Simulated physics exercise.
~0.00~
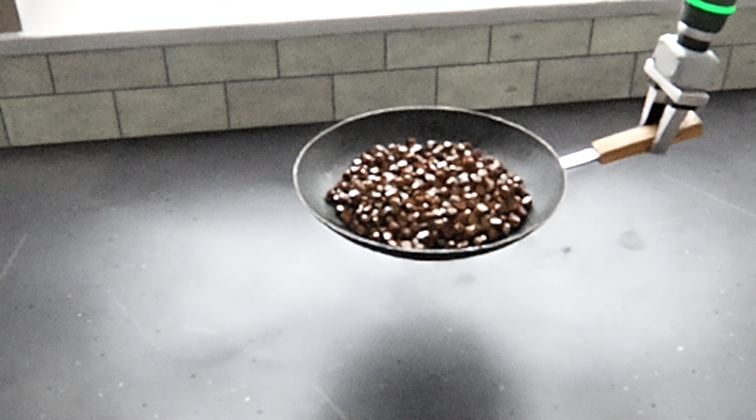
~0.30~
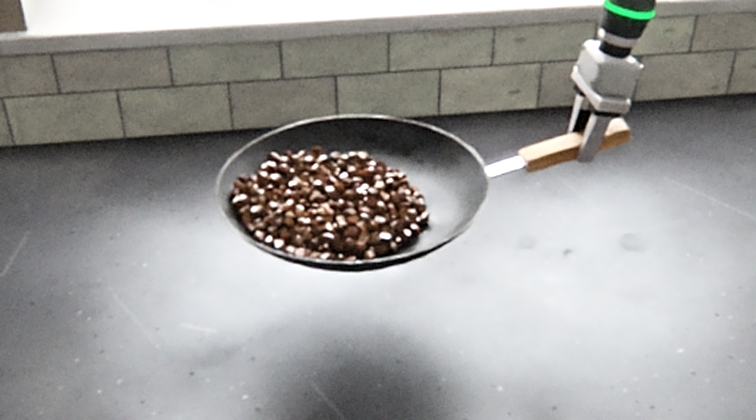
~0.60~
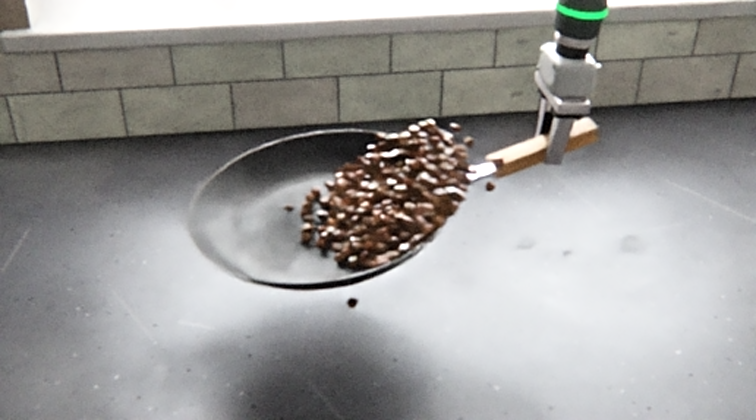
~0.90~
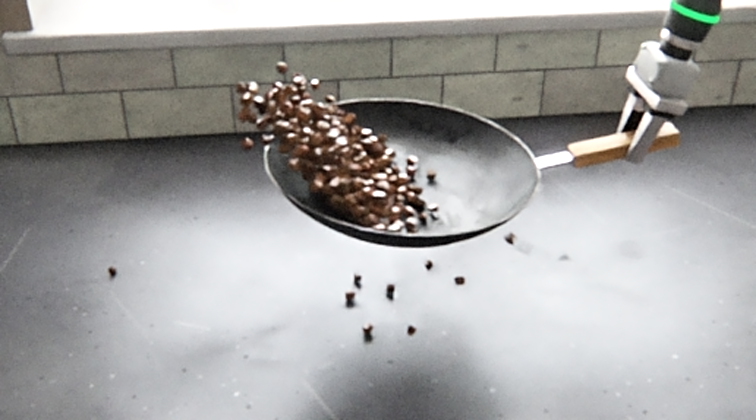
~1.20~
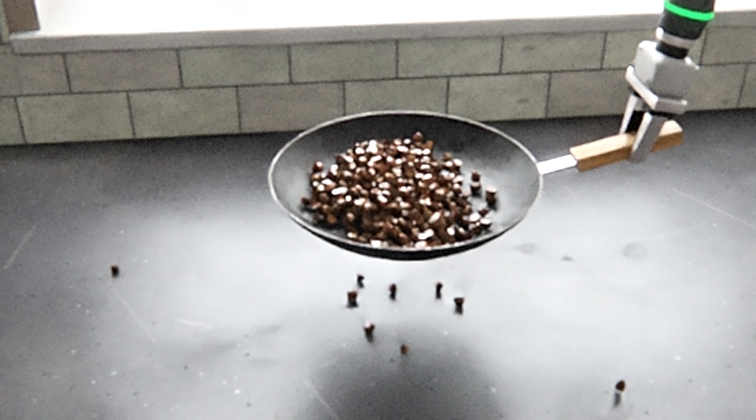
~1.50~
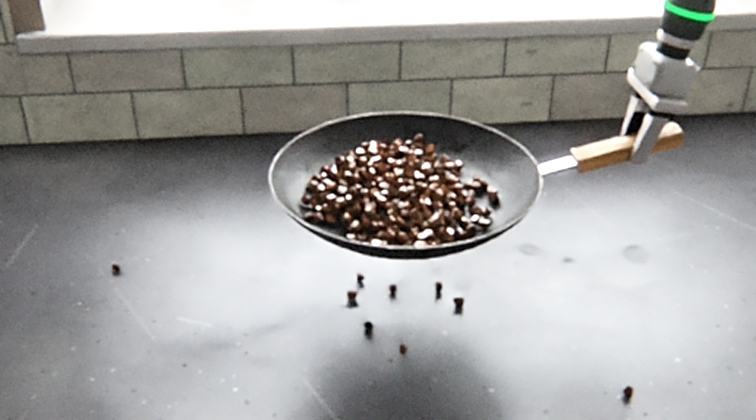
The clip opens on a robot arm holding a dark frying pan by its wooden handle above a gray countertop, with a heap of glossy brown pellets inside. The arm moves the pan to the left, and the heap sits toward the left side. The pan goes a little farther left and dips as the pellets surge toward the handle, a few slipping out. It then swings right and up, and the load sweeps up over the far left rim while stray pellets scatter below. The heap settles back in the pan, which ends level and still, with several pellets lying on the counter.
